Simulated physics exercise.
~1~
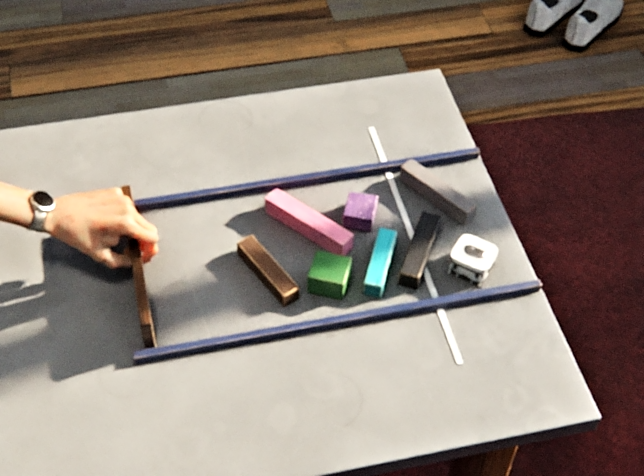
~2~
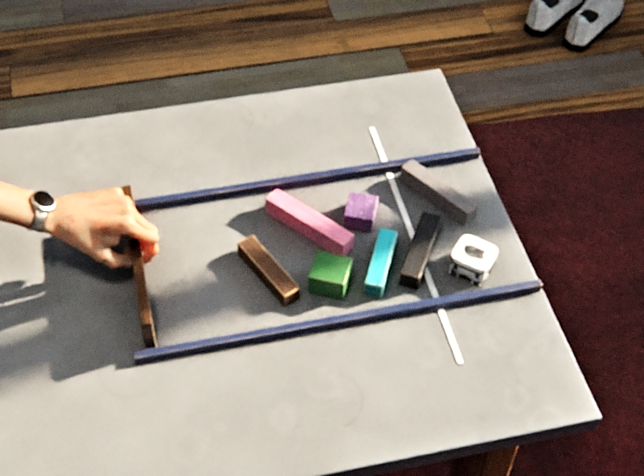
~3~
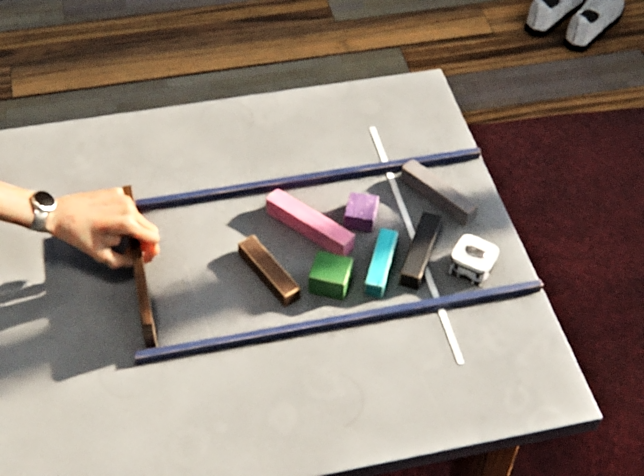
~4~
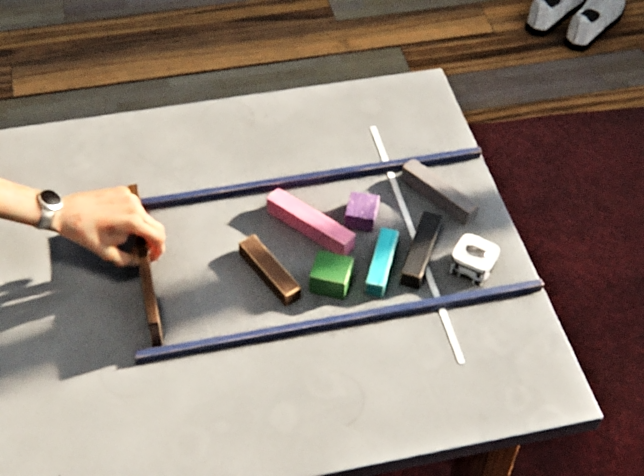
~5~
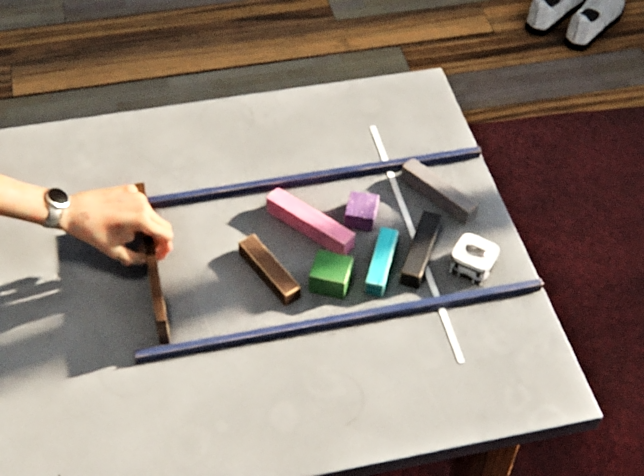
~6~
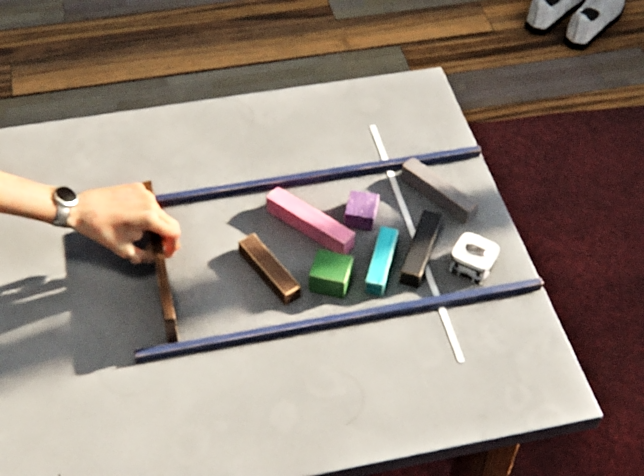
A hand wearing a watch grips a brown board at the left end of a pale grey table, seen from above at an angle. Between two dark blue rails lie brown, pink, green, purple, turquoise, black and grey pieces, with a white case at right and a pale tape strip crossing beneath. The board stays nearly still, then slides slightly right, touching nothing, while the pieces and camera remain still.
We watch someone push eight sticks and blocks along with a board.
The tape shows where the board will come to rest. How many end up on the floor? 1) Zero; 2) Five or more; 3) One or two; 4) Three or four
Option 3: One or two.
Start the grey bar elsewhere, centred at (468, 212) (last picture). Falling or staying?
Result: It does not come off.
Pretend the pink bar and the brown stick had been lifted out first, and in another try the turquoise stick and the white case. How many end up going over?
Result: 0, then 0.
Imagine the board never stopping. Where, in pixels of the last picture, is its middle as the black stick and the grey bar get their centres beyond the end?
The middle would be close to (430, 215) and then close to (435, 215).
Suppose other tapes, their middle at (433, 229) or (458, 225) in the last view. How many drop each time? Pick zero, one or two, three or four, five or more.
One or two; either three or four.
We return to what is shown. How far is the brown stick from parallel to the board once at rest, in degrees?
It sits some 0° out of line.
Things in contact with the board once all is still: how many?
The number is 2.
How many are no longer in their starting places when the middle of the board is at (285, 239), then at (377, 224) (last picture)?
At the first place 3, at the second 8.
A little later, none off yet; white case at rest near (474, 259); grey bar at rest near (439, 190); black stick at rest near (421, 248).
Next, none off yet; white case shifted about its own width near (510, 252); grey bar moving near (444, 187); black stick shifted a little near (467, 240).
When it is over, the number that fall off is one or two; down, white case.
